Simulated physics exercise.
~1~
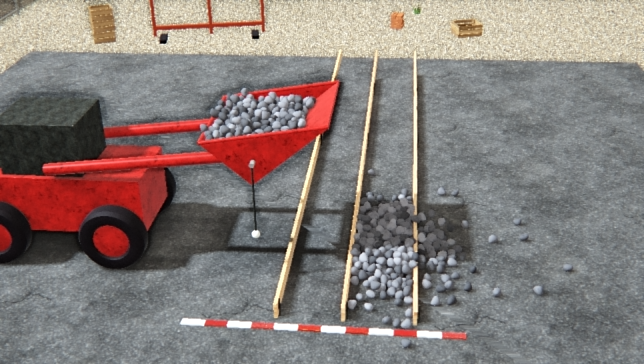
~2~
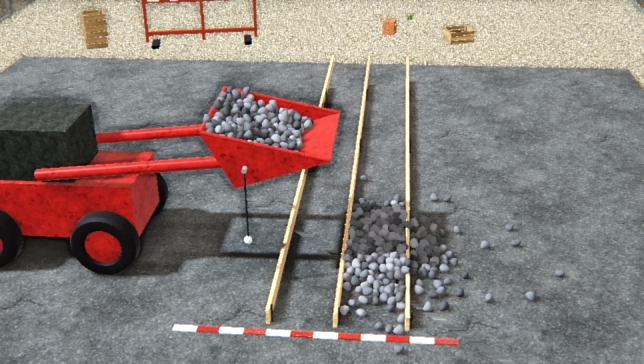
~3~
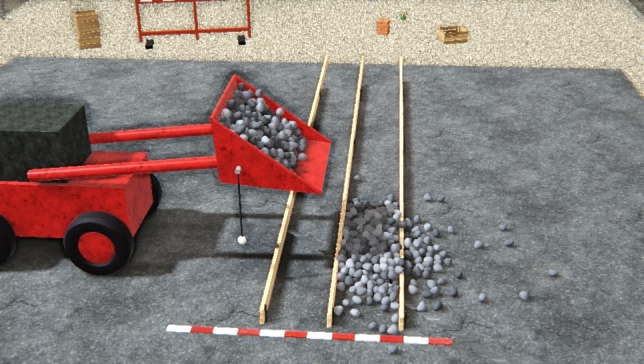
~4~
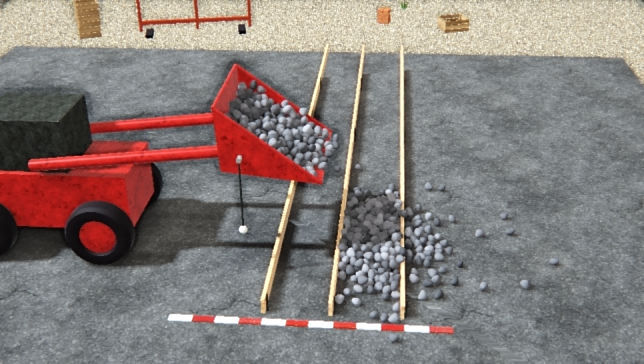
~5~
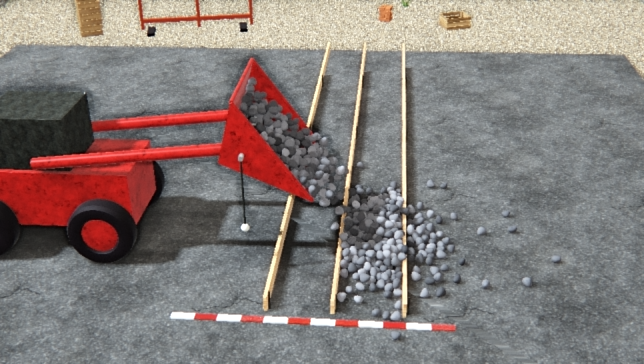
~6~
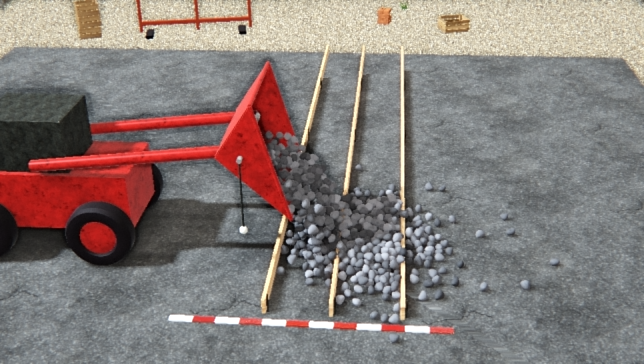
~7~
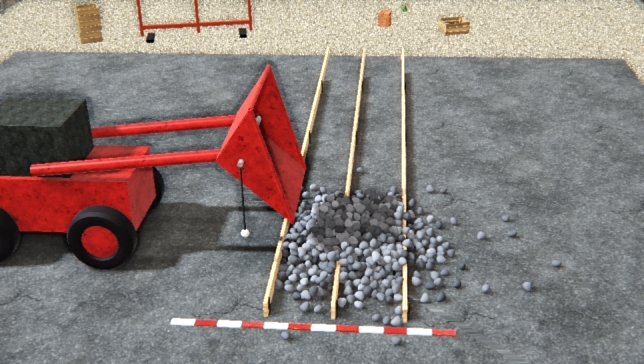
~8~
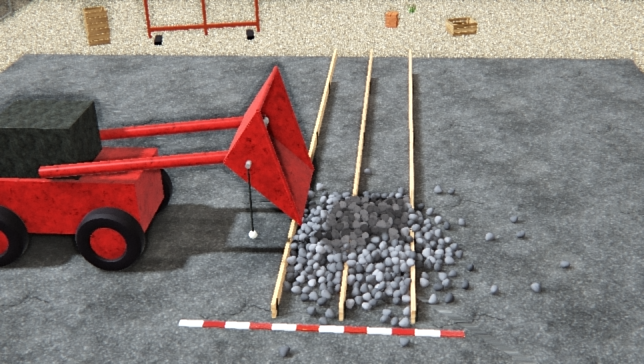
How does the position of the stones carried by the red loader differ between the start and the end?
At the start the stones sit up in the loader's red bucket. At the end they lie lower and further right, spread on the ground among the planks with the earlier heap.
